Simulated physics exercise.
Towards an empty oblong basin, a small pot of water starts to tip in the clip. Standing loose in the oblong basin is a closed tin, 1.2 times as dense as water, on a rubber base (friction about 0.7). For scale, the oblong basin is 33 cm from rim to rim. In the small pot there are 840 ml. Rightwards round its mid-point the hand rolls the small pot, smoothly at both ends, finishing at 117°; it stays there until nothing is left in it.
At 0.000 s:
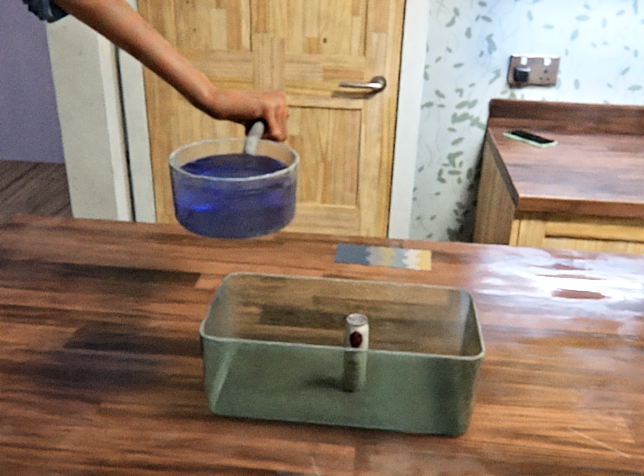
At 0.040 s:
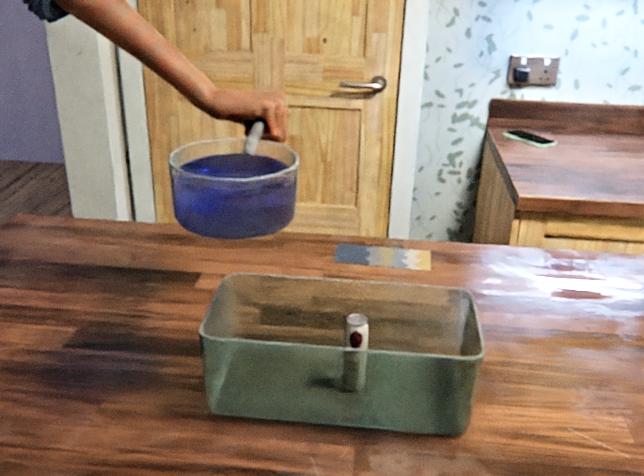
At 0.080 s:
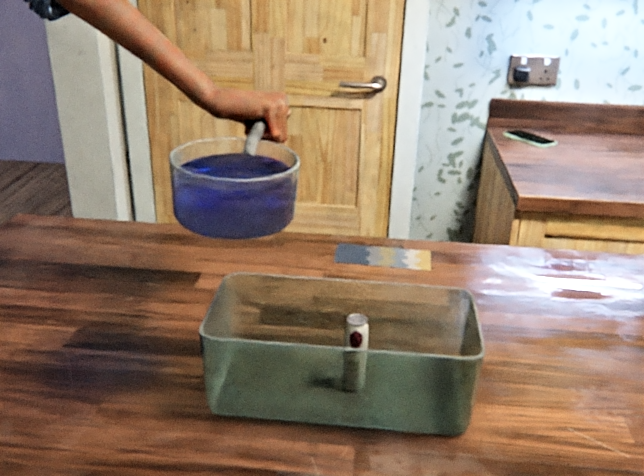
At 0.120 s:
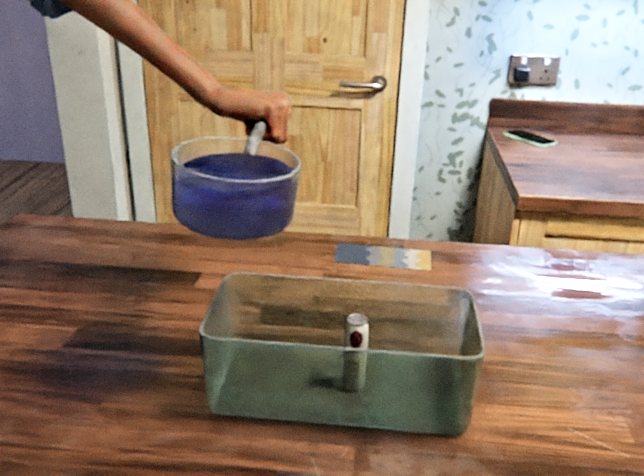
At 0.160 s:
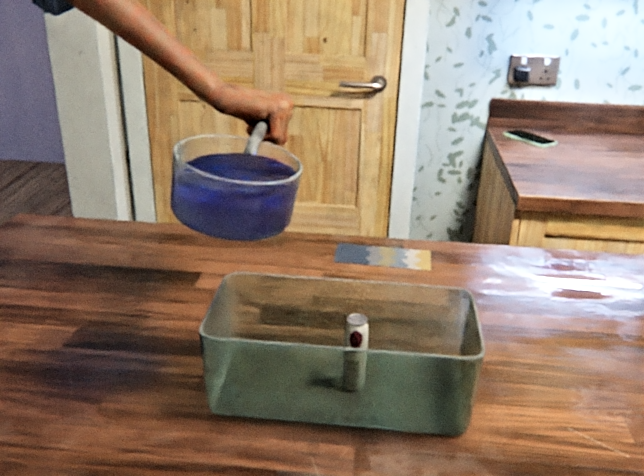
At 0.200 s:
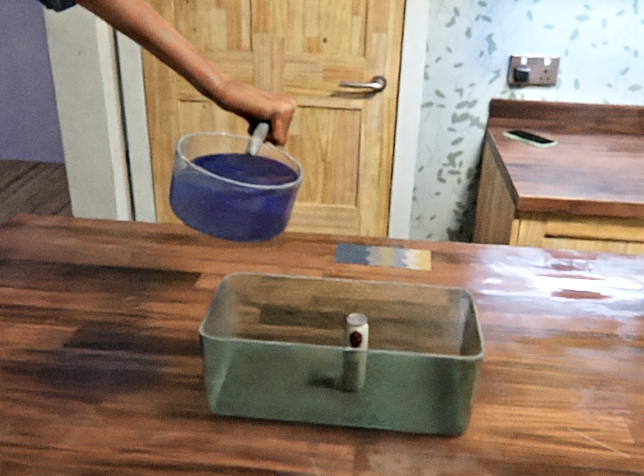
A small clear pot of blue-tinted water, held by a hand above a wooden worktop, hangs almost level, then tilts slightly to the right, while a small upright tin stands still inside an oblong greenish basin below.
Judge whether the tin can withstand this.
It tumbles.
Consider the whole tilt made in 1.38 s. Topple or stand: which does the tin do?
The tin remains upright.
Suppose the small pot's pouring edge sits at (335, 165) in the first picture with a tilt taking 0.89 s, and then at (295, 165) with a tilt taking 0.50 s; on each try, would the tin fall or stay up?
The tin stays vertical the first time and overturns the second time.
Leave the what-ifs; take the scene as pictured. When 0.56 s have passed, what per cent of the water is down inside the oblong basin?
Close to 12 in a hundred.
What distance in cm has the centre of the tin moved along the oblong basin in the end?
In the end the tin's centre has shifted about 7.5 centimetres.
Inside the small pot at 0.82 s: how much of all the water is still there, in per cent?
4 %.
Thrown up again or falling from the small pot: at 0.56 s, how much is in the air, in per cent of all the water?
44 per cent.
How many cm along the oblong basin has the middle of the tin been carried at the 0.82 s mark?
Estimate: Around 1 cm.
Then, 0.56 s in, the tilt is 81° and 44 per cent is still to pour; the tin stands where it began.
Then, 0.82 s in, the tilt is 115° and 4 per cent is still to pour; the tin leans 4°.
Then, 1.09 s in, the tilt is 117° and 0 per cent is still to pour; the tin leans 34°.
Then, 1.39 s in, the tilt is 117° and 0 per cent is still to pour; the tin lies on its side.
Finally, the tin lies on its side.
